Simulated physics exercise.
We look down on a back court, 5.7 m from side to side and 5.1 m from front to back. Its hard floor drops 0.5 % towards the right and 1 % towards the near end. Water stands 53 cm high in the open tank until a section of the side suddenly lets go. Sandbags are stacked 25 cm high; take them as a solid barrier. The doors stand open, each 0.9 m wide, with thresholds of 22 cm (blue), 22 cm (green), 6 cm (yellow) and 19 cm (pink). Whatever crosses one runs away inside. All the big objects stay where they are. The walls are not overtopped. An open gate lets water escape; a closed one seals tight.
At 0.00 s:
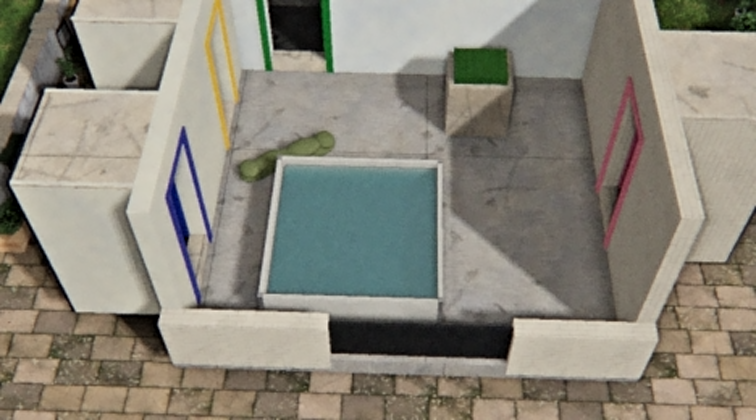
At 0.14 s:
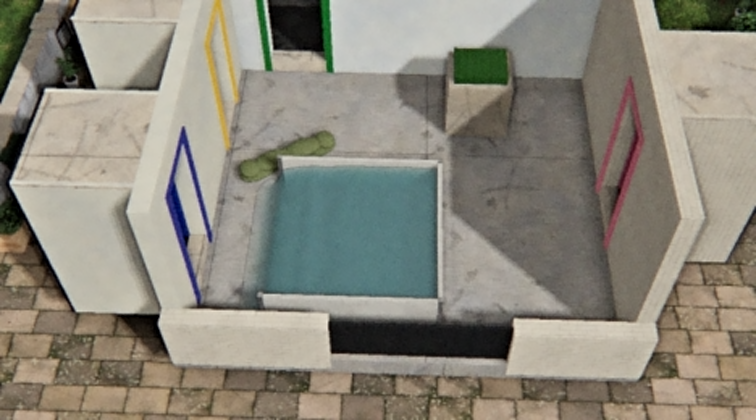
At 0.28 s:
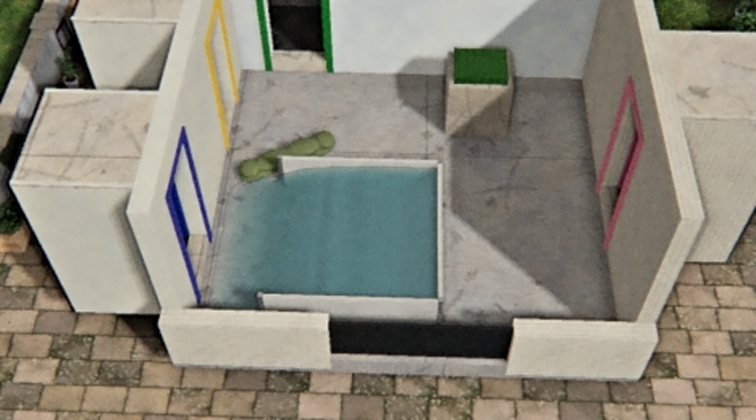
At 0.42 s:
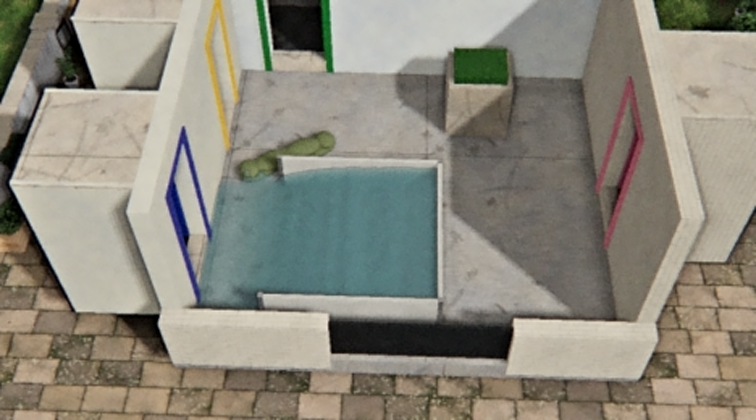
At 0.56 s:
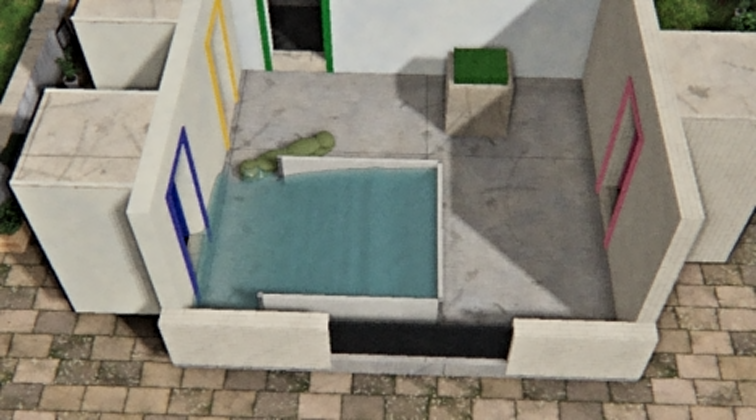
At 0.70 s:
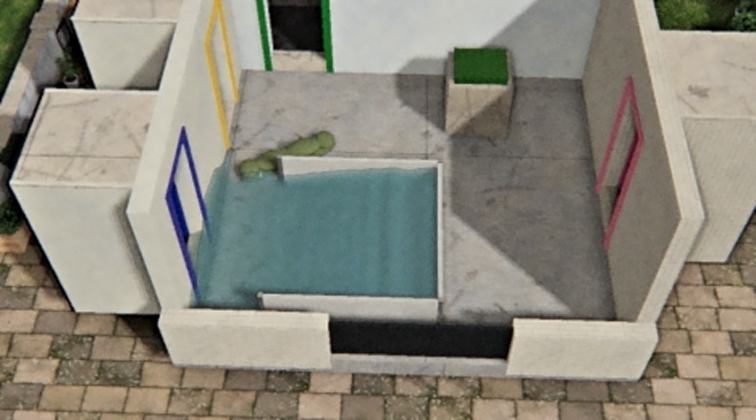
Water in a white-walled tank pours out its open left side and spreads across the grey floor to the blue-framed doorway.
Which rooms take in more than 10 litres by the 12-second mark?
The water let in: At the blue door it goes over the limit; at the green door it keeps below the limit; at the yellow door it does not reach the limit; at the pink door it stays under the limit.
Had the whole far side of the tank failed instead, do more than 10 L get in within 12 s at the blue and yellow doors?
Then: Blue under, yellow past it.
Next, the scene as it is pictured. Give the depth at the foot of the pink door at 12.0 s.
Roughly 8.5 cm deep.
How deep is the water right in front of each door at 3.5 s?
In cm: Blue 26, green 14, yellow 5, pink 1.
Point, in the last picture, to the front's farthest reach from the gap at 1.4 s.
Near (238, 94).
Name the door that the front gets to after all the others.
The pink one.
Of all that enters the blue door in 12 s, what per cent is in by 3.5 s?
About 95 per cent.
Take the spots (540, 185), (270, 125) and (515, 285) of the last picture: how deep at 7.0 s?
About 6, 3 and 3 cm.
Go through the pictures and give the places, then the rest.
The first frame shows still water, 53 cm deep, in the open tank at (355, 228).
In the second frame, water pours out at (276, 240) and has run 1.2 m, to a hidden place; typically 7 cm deep outside, 53 cm at the open tank's back.
In the third frame, the front is at a hidden place, 1.4 m from the gap at (276, 242); 1.6 m2 of floor is under water; 53 cm left at the back of the open tank.
In the fourth frame, water pours out at (276, 243) and has run 1.7 m, to a hidden place; typically 11 cm deep outside, 53 cm at the open tank's back.
In the fifth frame, water pours out at (276, 243) and has run 1.8 m, to a hidden place; typically 14 cm deep outside, 53 cm at the open tank's back.
In the sixth frame, the front is at (227, 153), 2.0 m from the gap at (276, 243); 2.7 m2 of floor is under water; 52 cm left at the back of the open tank.
After 1.4 s water covers 20 % of the floor and is deepest (48 cm) near (193, 338); blue door 42 cm at the sill, 57 L in, green door not reached, yellow door 7 cm at the sill, 0 L in, pink door not reached.
After 2.2 s water covers 35 % of the floor and is deepest (44 cm) near (193, 338); blue door 40 cm at the sill, 143 L in, green door 16 cm at the sill, 0 L in, yellow door 7 cm at the sill, 0 L in, pink door not reached.
After 3.5 s water covers 65 % of the floor and is deepest (26 cm) near (193, 338); blue door 26 cm at the sill, 212 L in, green door 14 cm at the sill, 0 L in, yellow door 5 cm at the sill, 2 L in, pink door not reached.
After 7.0 s water covers 90 % of the floor and is deepest (25 cm) near (235, 328); blue door 22 cm at the sill, 224 L in, green door 4 cm at the sill, 0 L in, yellow door 4 cm at the sill, 2 L in, pink door 4 cm at the sill, 0 L in.
After 12.0 s water covers 95 % of the floor and is deepest (18 cm) near (193, 338); blue door 16 cm at the sill, 226 L in, green door 4 cm at the sill, 0 L in, yellow door 3 cm at the sill, 2 L in, pink door 8 cm at the sill, 0 L in.
